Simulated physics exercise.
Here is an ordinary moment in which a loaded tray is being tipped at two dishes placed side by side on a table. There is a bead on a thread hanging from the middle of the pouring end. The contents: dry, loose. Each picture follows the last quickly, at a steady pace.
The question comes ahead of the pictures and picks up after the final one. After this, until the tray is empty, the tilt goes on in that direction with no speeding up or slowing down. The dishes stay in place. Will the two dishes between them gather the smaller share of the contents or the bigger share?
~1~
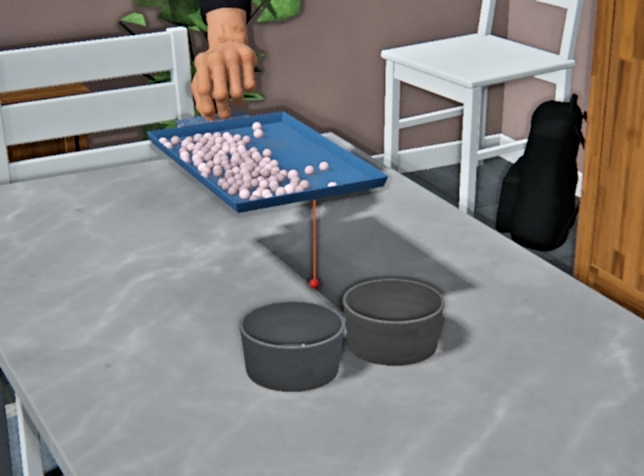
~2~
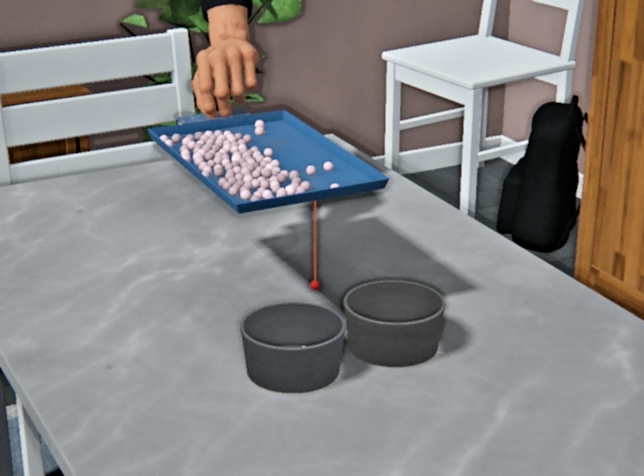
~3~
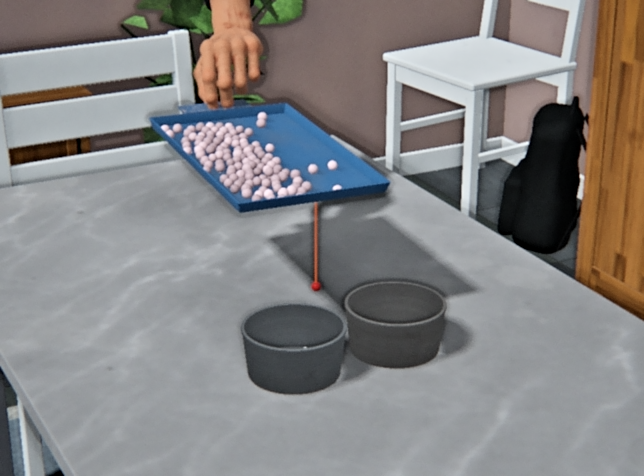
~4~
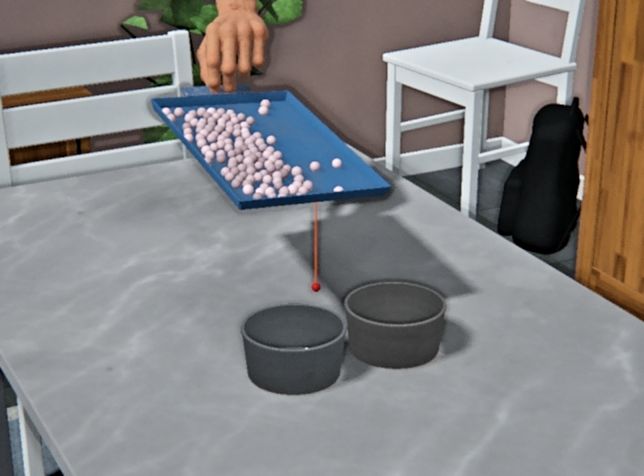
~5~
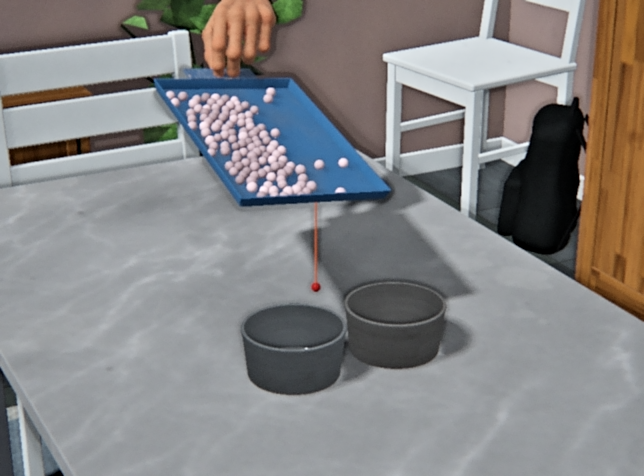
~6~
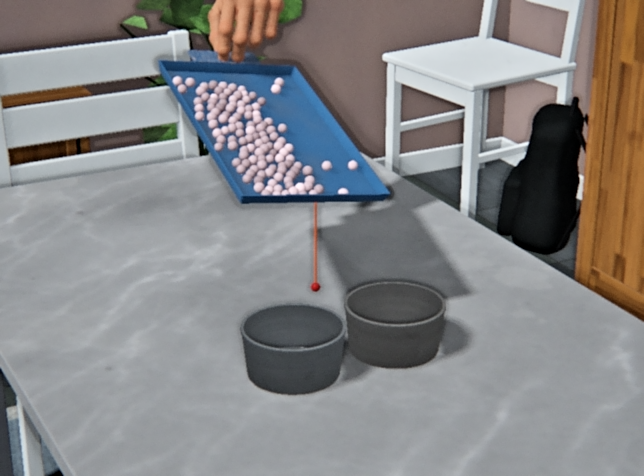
Between them the dishes gather the bigger share.
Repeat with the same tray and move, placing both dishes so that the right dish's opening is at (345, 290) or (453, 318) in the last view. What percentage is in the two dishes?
Roughly 40% first, roughly 10% second.
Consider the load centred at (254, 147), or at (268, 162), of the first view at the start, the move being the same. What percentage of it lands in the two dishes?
It would be 80 in a hundred, and then 80 in a hundred.
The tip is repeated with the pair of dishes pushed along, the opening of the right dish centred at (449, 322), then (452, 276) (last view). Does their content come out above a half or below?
Try 1: A lesser share; try 2: The greater share.
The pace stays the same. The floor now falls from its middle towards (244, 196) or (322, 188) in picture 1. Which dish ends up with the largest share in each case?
First place: The dish to the left; second place: The dish to the right.
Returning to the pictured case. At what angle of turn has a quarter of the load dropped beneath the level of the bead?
The angle is around 65°.
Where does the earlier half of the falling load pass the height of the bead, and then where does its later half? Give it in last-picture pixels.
(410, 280) first, (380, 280) later.
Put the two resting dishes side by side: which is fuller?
The one to the right is fuller.
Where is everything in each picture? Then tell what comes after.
In the first frame, corners of the pouring end at (238, 202) and (384, 175), level; middle of the load at (241, 164), sugar pearls; left dish at (315, 363); right dish at (418, 338); bead on its thread at (314, 284).
In the second frame, corners of the pouring end at (239, 202) and (385, 178), level; middle of the load at (242, 163).
In the third frame, corners of the pouring end at (241, 201) and (386, 181), tipped barely, lowest at the right corner; middle of the load at (244, 158), a stray few on the move.
In the fourth frame, corners of the pouring end at (242, 199) and (386, 185), tipped a little, lowest at the right corner; middle of the load at (245, 150), a stray few on the move.
In the fifth frame, corners of the pouring end at (243, 196) and (387, 188), tipped clearly, lowest at the right corner; middle of the load at (249, 142), a small part on the move.
In the sixth frame, corners of the pouring end at (244, 194) and (386, 192), tipped clearly, lowest at the right corner; middle of the load at (250, 139), nearly all on the move; left dish at (316, 366); right dish at (420, 341).
Soon, tray tipped steeply; about half on the tray; about a quarter in the right dish; a small part outside both; about a quarter in the air.
A while on, tray tipped past a quarter turn; a stray few in the left dish; most in the right dish; about a quarter outside both; a stray few in the air.
Towards the end, tray tipped past a quarter turn; a stray few in the left dish; most in the right dish; about a quarter outside both.
Finally, tray tipped past a quarter turn; a stray few in the left dish; most in the right dish; about a quarter outside both.
